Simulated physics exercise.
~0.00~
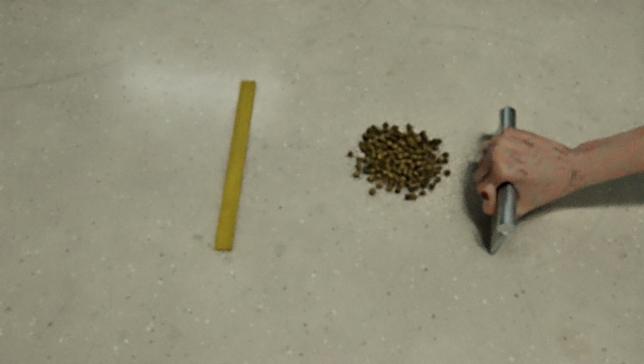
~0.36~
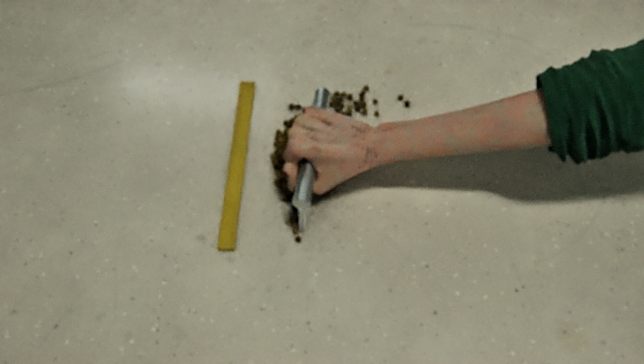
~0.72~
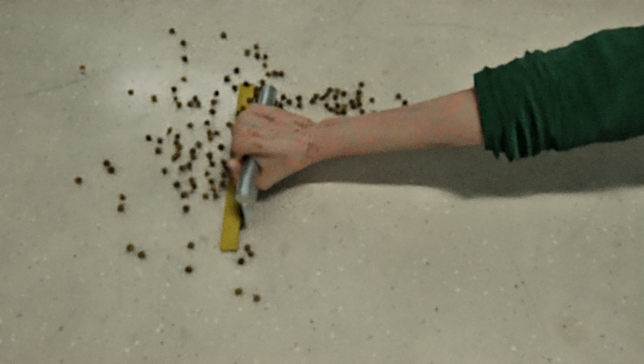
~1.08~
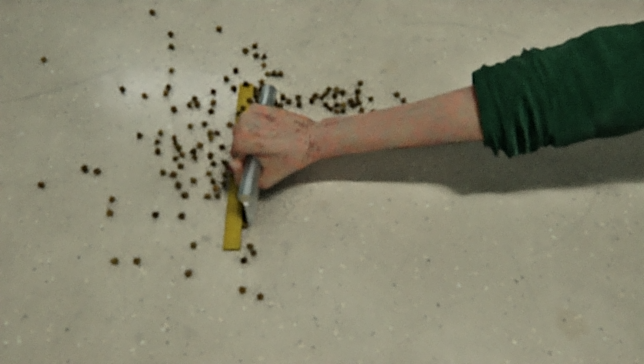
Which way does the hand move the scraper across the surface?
The hand moves the scraper to the left, through the small pieces and up to the yellow strip.
